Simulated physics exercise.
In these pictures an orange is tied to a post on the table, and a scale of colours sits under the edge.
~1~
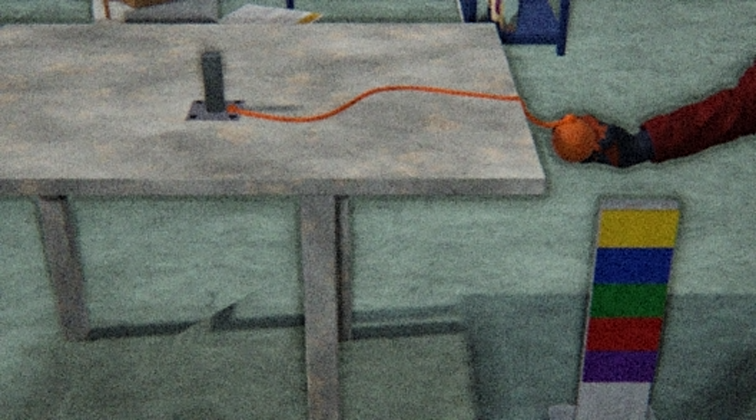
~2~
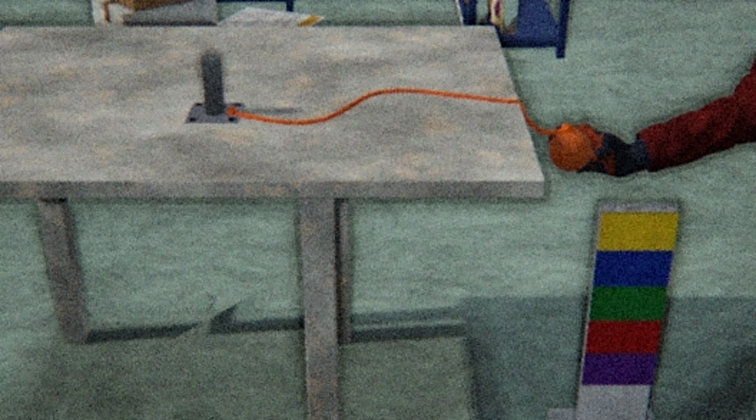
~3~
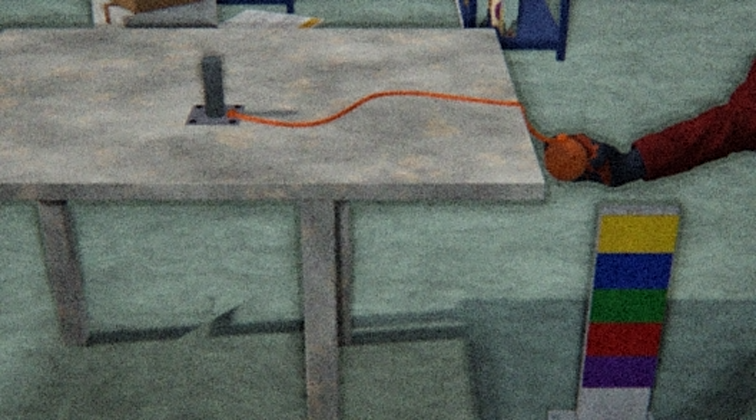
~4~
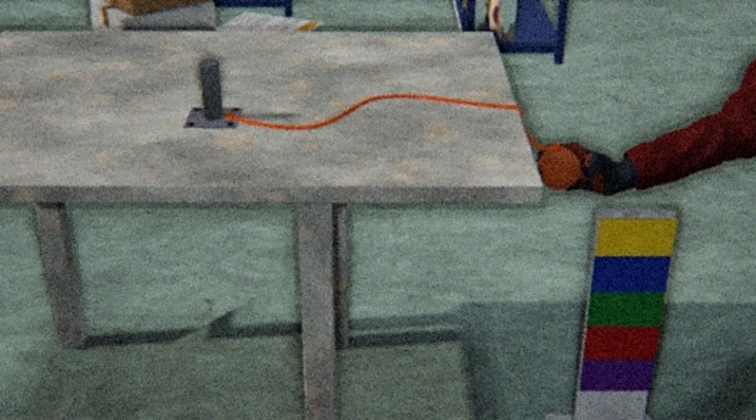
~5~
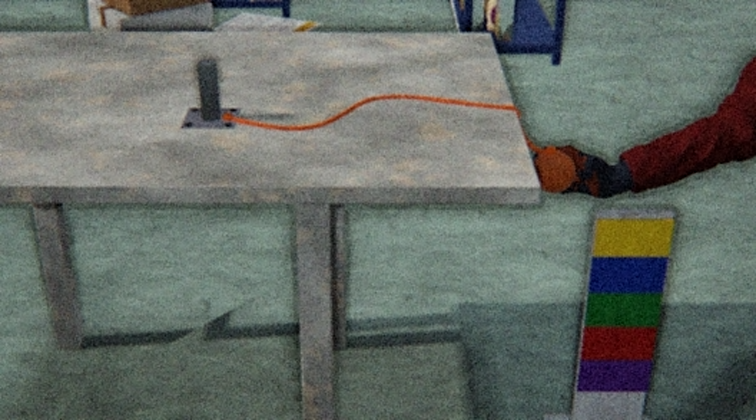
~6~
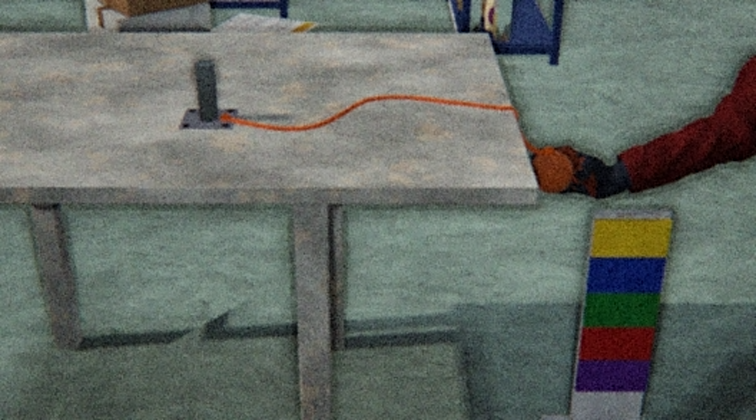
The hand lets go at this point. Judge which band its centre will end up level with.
I would say yellow.
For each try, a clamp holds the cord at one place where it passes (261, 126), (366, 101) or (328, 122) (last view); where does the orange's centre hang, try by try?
Readings in order - (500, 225), (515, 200), (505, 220).
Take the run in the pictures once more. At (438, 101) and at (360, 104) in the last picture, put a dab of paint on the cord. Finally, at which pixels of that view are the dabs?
Final spots: (485, 110), then (398, 113).
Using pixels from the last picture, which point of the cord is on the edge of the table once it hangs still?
The point at (466, 105).
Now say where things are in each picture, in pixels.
Orange (574, 141); yellow (639, 230); blue (634, 267); green (629, 302); red (624, 335); purple (620, 368), in the first frame.
Orange (570, 150); cord through (258, 119) (328, 118) (371, 95) (438, 94) (508, 102), in the second frame.
Orange (566, 160), in the third frame.
Orange (559, 169); cord through (257, 124) (326, 123) (369, 101) (436, 99) (506, 107), in the fourth frame.
Orange (554, 172), in the fifth frame.
Orange (551, 172); cord through (252, 125) (322, 125) (364, 102) (432, 100) (502, 109), in the sixth frame.
Soon after, orange near (528, 223); level with yellow.
Then, orange near (485, 227); level with yellow.
Further on, orange near (497, 233); level with yellow.
At rest, orange near (501, 235); level with yellow. The yellow one.
